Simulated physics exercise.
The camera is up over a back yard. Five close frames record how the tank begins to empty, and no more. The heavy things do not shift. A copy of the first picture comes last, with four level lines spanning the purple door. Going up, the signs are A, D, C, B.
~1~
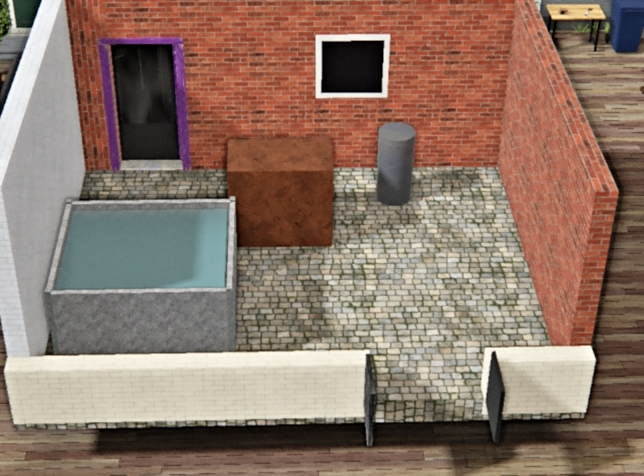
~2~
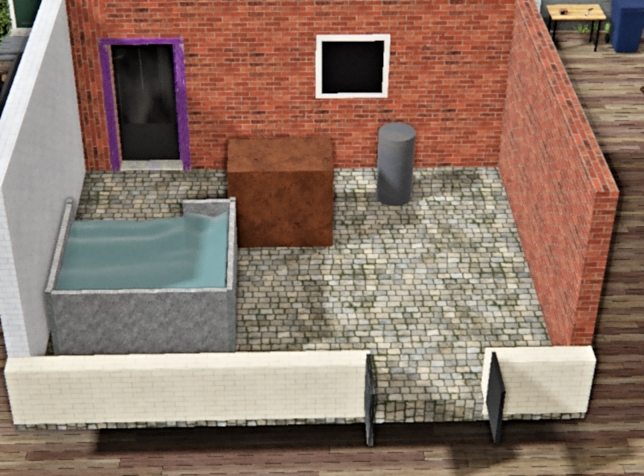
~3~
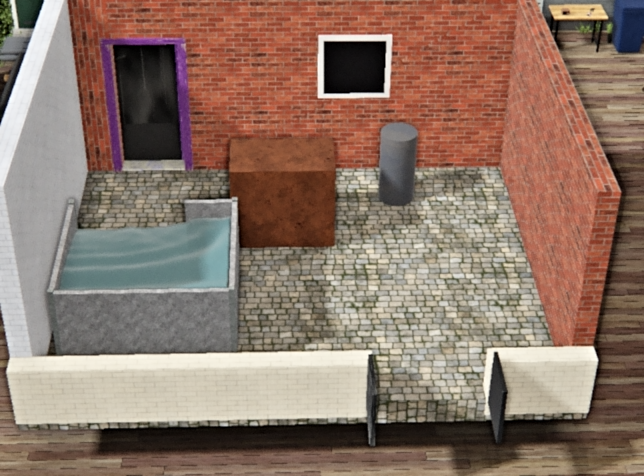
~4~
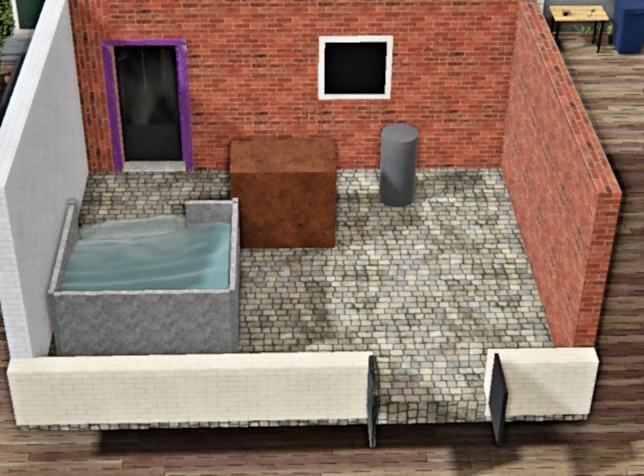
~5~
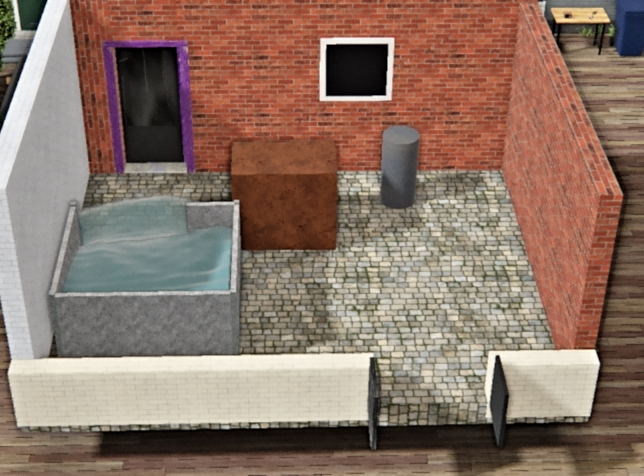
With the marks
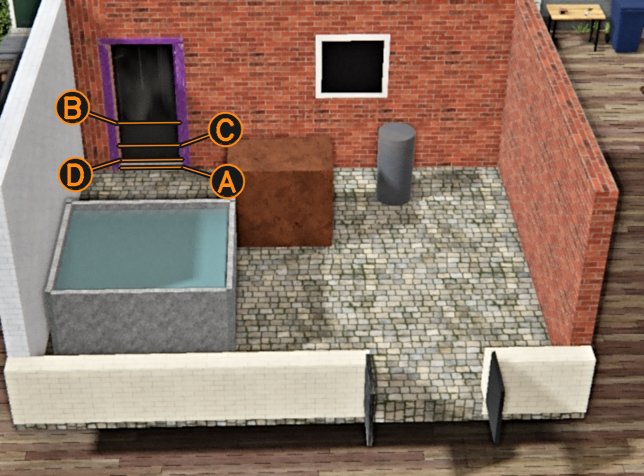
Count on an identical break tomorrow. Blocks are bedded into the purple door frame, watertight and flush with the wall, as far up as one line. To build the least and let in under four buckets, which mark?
Height B.
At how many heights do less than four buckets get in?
One.
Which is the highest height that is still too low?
It is C.
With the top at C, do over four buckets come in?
Yes.
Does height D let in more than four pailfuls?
Yes, that goes wrong.
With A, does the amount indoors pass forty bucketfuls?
Yes.
On the marked copy, A at (151, 167); B at (148, 122); C at (150, 145); D at (151, 159); from the bottom up A, D, C, B.
With A, dozens of bucketfuls pour in.
With B, nothing gets over.
With C, some 15 bucketfuls get in.
With D, dozens of bucketfuls pour in.
